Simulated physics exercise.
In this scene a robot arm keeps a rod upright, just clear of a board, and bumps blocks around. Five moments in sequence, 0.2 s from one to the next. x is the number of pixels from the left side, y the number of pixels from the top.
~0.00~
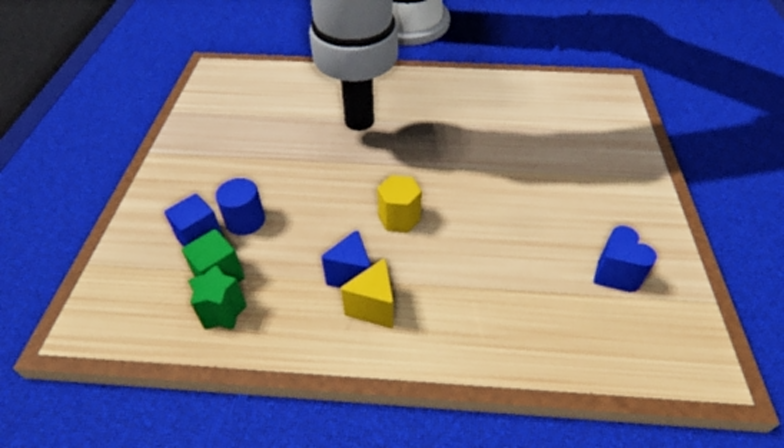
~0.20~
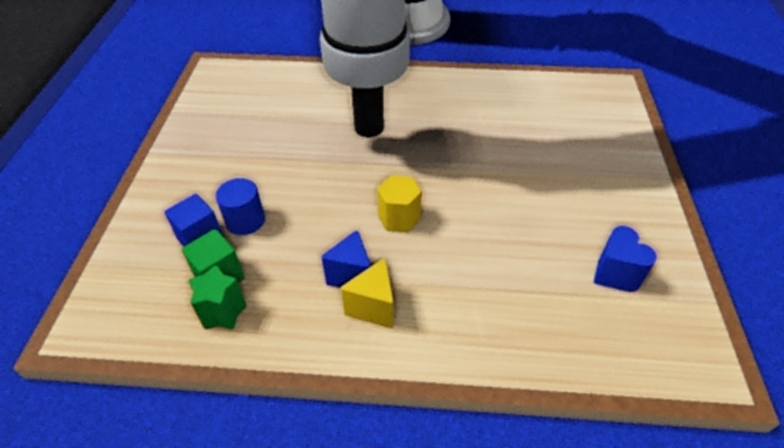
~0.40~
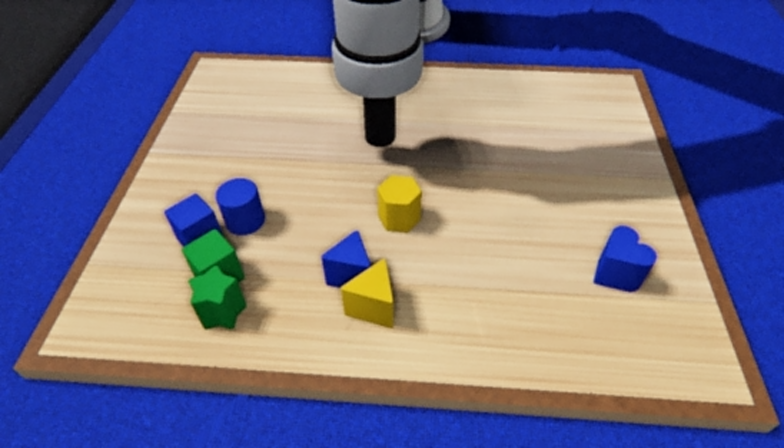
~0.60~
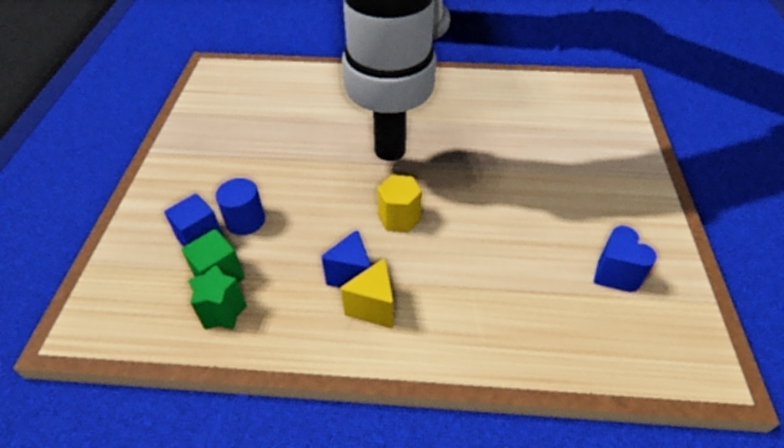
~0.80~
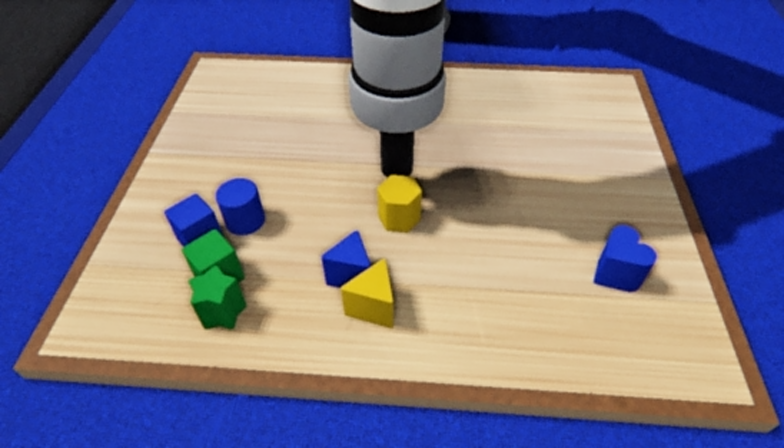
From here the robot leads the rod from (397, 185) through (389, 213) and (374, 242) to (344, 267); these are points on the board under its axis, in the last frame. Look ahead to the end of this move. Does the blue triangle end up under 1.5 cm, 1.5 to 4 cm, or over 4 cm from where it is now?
Its final spot will lie 1.5 to 4 cm from the current one.
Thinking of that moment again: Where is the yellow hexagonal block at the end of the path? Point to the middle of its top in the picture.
Just about (404, 235).
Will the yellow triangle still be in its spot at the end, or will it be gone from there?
Still in place.
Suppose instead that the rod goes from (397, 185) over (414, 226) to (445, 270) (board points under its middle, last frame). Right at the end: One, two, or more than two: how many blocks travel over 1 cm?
I'm going with one.
The first path, step by step. One third of the way, rod (388, 198); yellow hexagonal block (403, 210), turned 30° anticlockwise.
Two thirds of the way, rod (372, 228); yellow hexagonal block (405, 235), turned 80° anticlockwise.
At the end, rod (342, 252); blue triangle (334, 268), turned 55° anticlockwise; yellow triangle not moved; yellow hexagonal block (404, 235), turned 85° anticlockwise.
